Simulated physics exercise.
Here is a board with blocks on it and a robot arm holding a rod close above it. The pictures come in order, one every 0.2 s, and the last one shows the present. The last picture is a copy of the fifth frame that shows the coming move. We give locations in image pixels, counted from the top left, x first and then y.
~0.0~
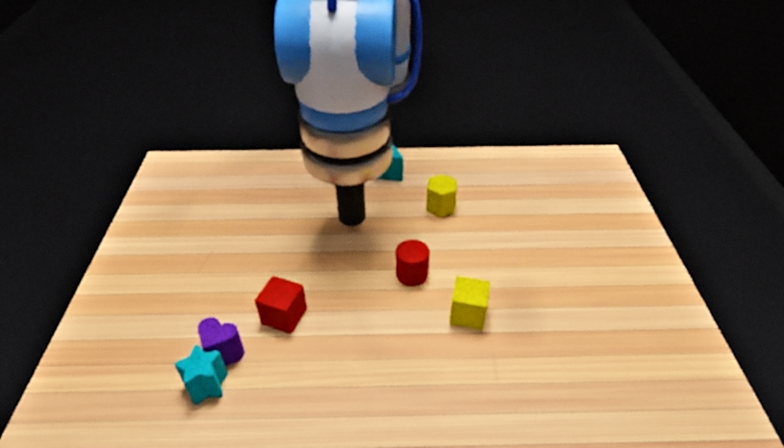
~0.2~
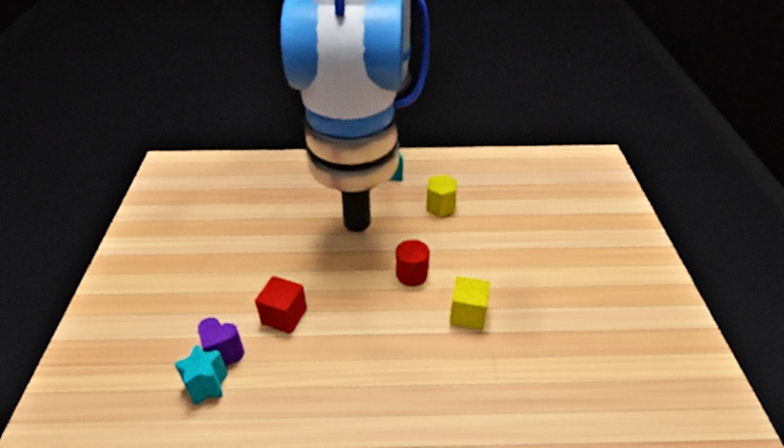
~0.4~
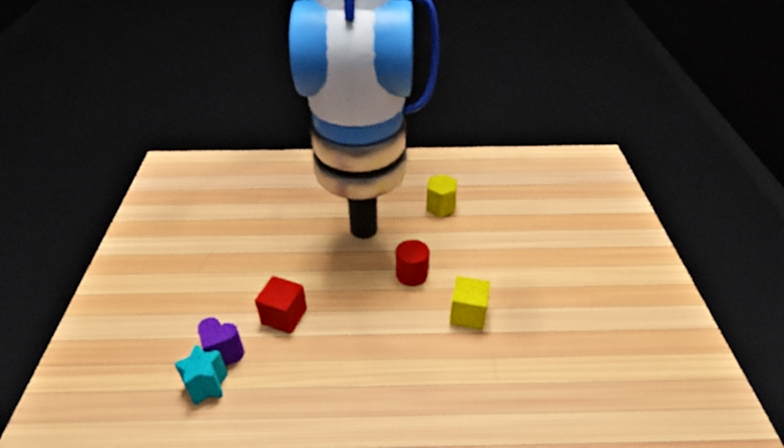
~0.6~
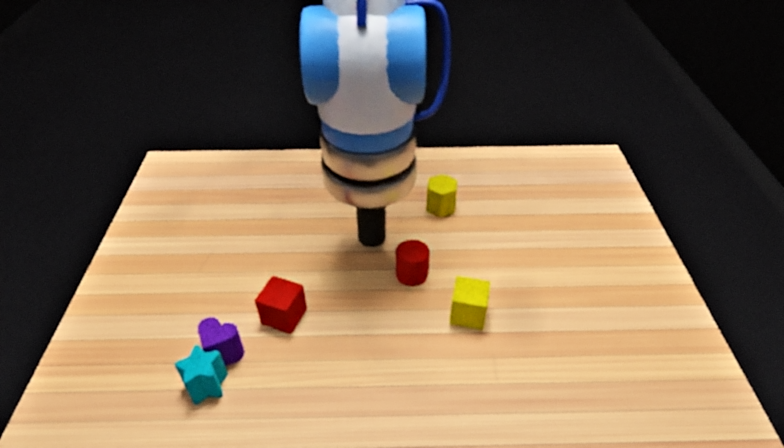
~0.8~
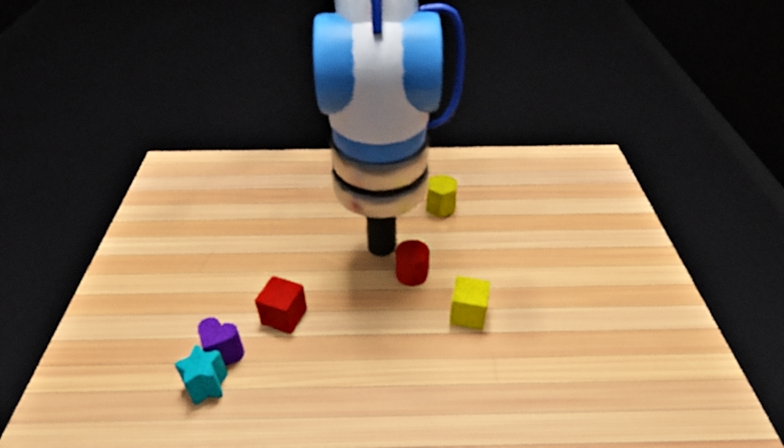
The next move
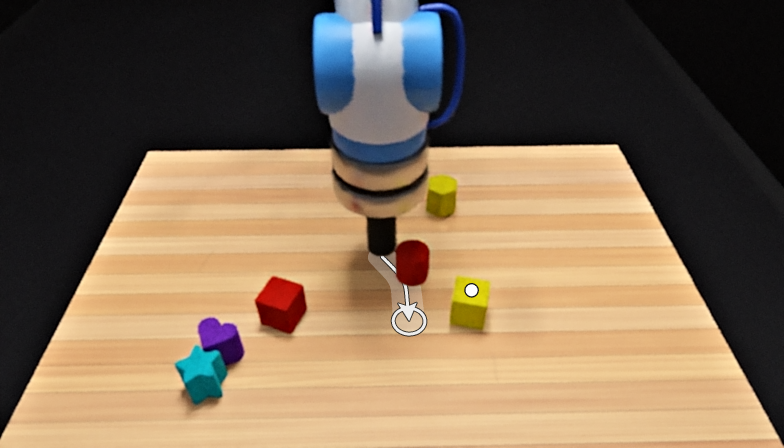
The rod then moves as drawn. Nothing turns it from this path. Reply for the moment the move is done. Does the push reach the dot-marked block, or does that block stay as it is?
Once the path ends, it is where it was.
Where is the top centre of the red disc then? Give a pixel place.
Around (440, 269).
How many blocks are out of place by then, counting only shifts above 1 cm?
That's one.
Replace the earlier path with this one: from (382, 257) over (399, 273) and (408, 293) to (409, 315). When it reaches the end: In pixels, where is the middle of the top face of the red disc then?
Around pixel (443, 271).
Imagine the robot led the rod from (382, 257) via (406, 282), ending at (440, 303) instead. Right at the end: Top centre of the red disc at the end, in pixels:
Close to (472, 269).
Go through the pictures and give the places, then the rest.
Tip of the rod (352, 217), middles of tops, red disc (413, 250), yellow square piece (472, 290), in the first frame.
Rod (357, 223), nothing pushed, in the second frame.
Rod (364, 230), nothing pushed, in the third frame.
Rod (372, 238), nothing pushed, in the fourth frame.
Rod (382, 247), red disc (413, 250), yellow square piece (472, 290), in the fifth frame.
The line goes from (382, 257) via (399, 274) and (407, 296), ending at (409, 321); the dot is on the yellow square piece.
On the path given first. Halfway along, rod (405, 275); red disc (439, 266).
At the end, rod (409, 311); red disc (440, 269); yellow square piece unmoved.
